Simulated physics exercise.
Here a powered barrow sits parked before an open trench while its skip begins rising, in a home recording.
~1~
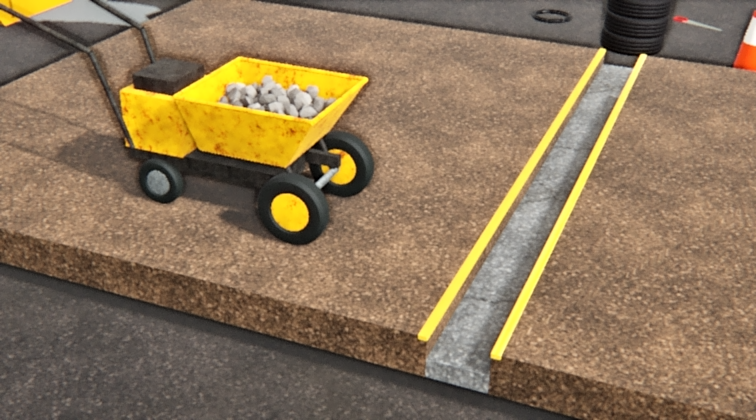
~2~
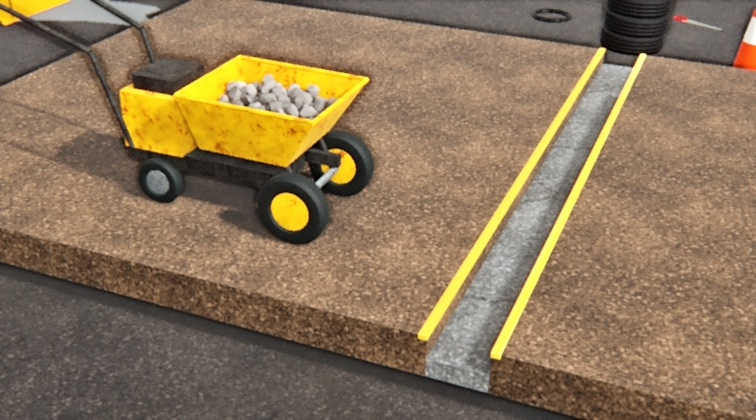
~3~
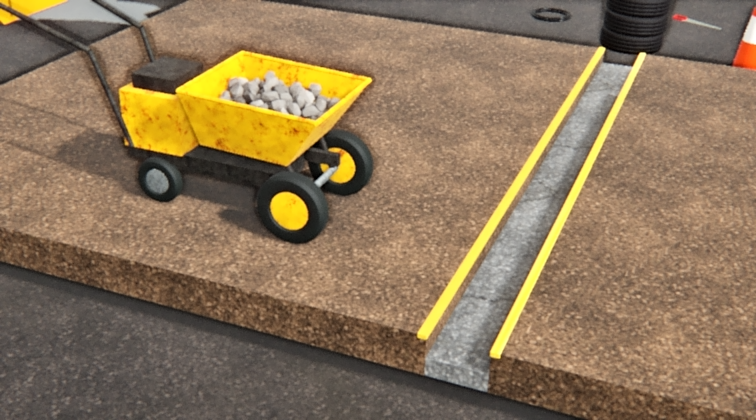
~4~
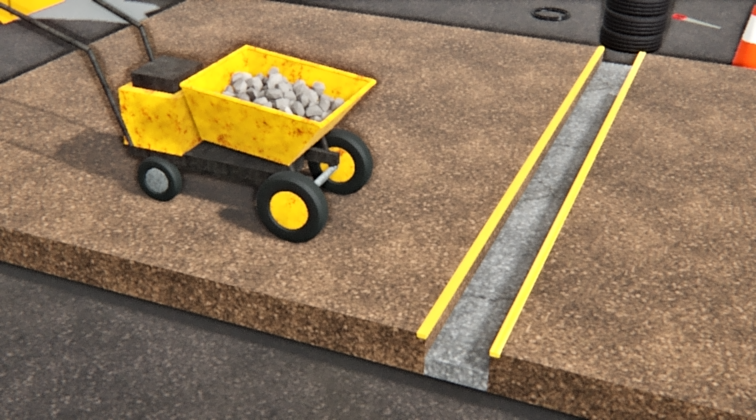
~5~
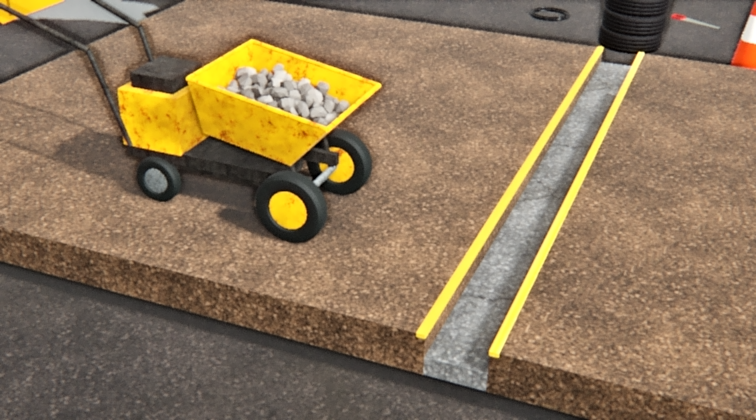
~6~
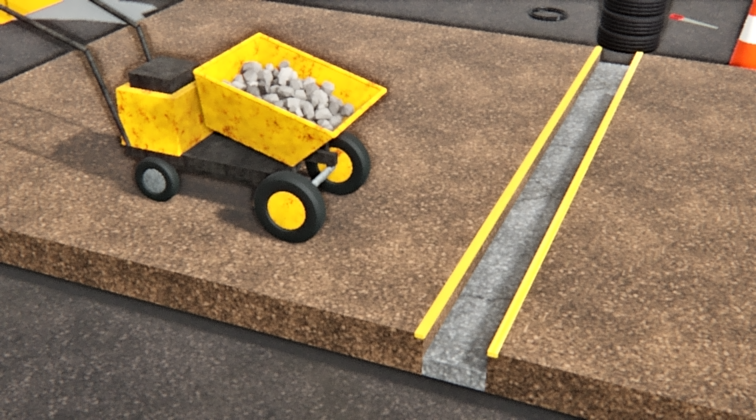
At the start, a yellow powered barrow filled with broken grey stones sits still on brown ground, its skip level, left of a shallow trench edged by two yellow strips. The skip then tilts slowly, its back rising and its front lip edging right, until it is clearly tipped, stones still inside.
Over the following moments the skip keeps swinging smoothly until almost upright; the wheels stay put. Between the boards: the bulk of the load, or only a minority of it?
The trench will hold a lesser part of the load.
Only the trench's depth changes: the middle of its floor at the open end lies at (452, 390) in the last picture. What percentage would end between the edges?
I'd say roughly 20 in a hundred.
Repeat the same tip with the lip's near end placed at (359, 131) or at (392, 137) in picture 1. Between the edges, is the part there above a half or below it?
The bulk; the bulk.
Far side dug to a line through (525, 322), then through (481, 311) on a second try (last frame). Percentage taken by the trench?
In order: Some 20 per cent, then some 20 per cent.
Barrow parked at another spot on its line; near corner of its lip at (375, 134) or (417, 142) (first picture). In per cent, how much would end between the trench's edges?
About 80 per cent for the first spot and about 60 per cent for the second.
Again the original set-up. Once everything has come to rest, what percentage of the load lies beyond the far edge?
Some 0 per cent.
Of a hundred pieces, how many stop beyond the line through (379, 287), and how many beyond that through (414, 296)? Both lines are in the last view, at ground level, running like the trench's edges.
Close to 70 and 40 per cent respectively.
Just after the last frame, skip tipped steeply; every one in the skip.
A moment on, skip tipped steeply; almost all in the skip; just a few short of the trench; just a few falling.
Further on, skip tipped right over; roughly a third in the skip; roughly half short of the trench; about a tenth in or heaped over the trench; just a few beyond it.
When it is over, skip tipped right over; about a tenth in the skip; roughly two thirds short of the trench; roughly a quarter in or heaped over the trench; just a few beyond it.
